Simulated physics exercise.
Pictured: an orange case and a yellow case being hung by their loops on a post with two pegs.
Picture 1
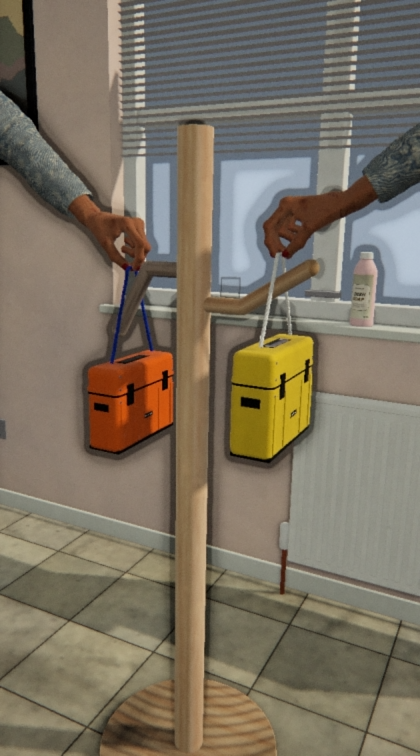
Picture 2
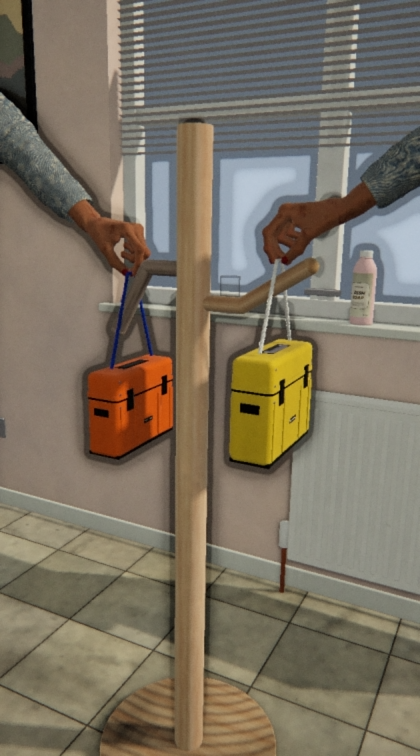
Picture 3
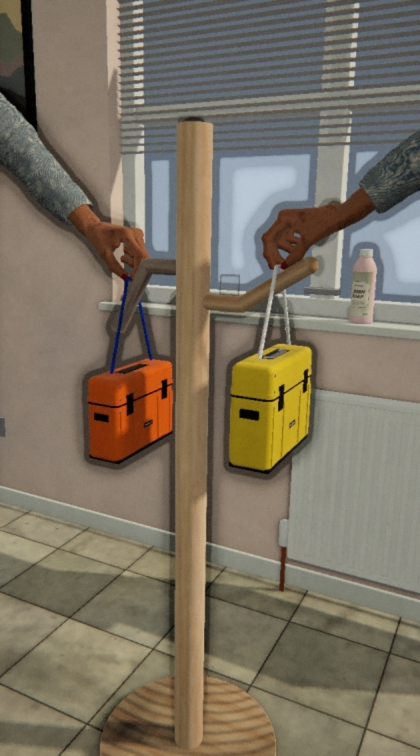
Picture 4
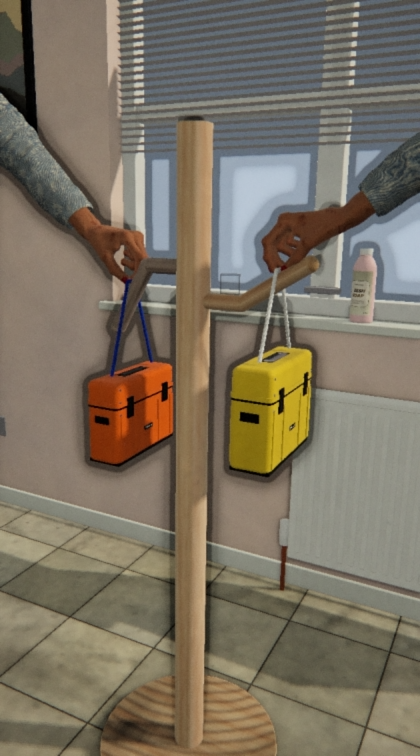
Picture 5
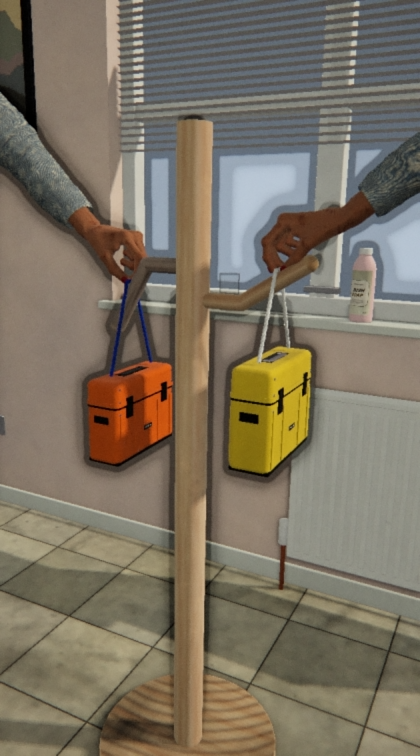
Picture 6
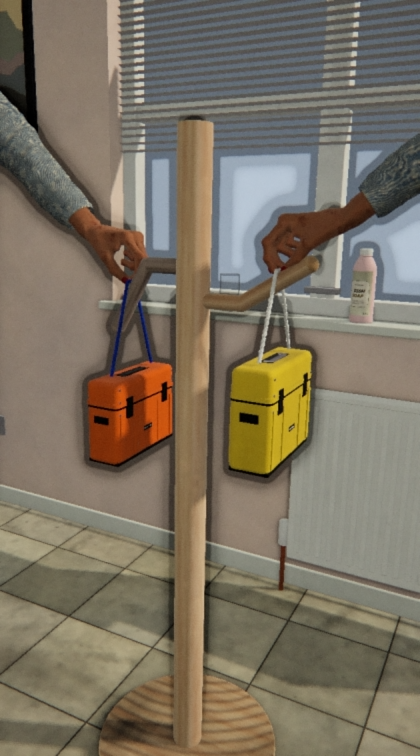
Two hands lower an orange case and a yellow case slightly beside a wooden post.
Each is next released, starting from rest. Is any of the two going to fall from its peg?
Orange case: Yes, it falls; yellow case: No, it stays.
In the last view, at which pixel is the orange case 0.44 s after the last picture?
About (136, 693).
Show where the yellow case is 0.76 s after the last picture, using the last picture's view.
Look near pixel (201, 420).
Then, 0.44 s on from there, orange case on the floor near (136, 692); yellow case still up near (216, 422).
Then, 0.76 s on from there, orange case on the floor near (192, 728); yellow case still up near (201, 420).
In the end, orange case on the floor near (192, 728); yellow case still up near (195, 419). The orange case drops to the floor and the yellow case remains on its peg.
